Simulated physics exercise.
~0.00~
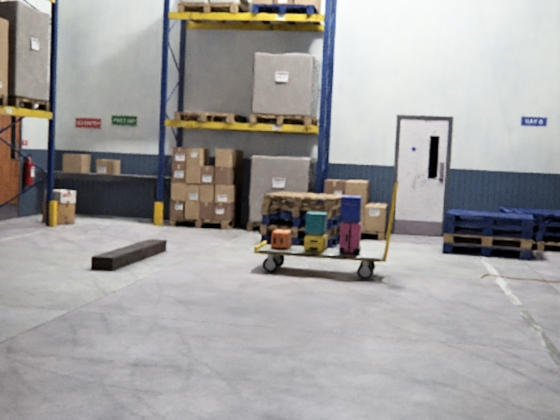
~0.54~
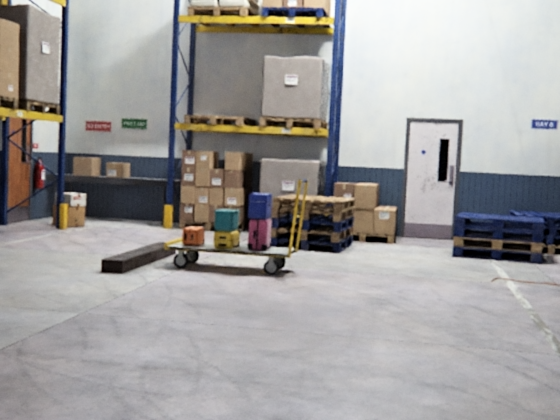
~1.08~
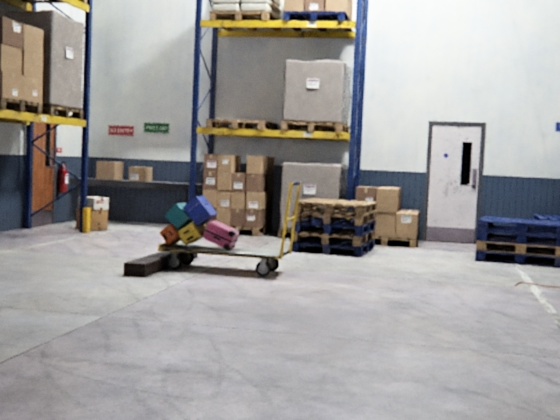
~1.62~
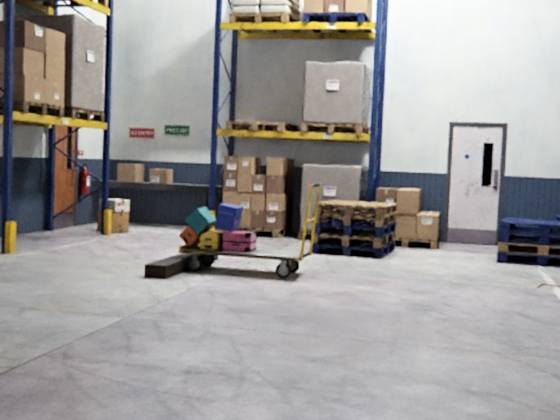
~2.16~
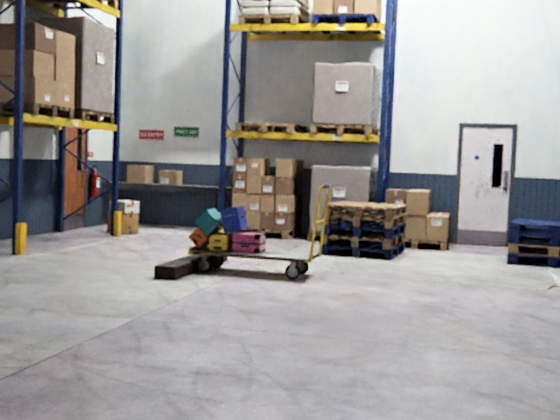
A flatbed trolley carrying five brightly coloured cases and boxes rolls left across a warehouse floor and stops against a dark kerb, its load lurching forward and toppling into a heap at the front of the deck, where all the pieces come to rest still aboard.
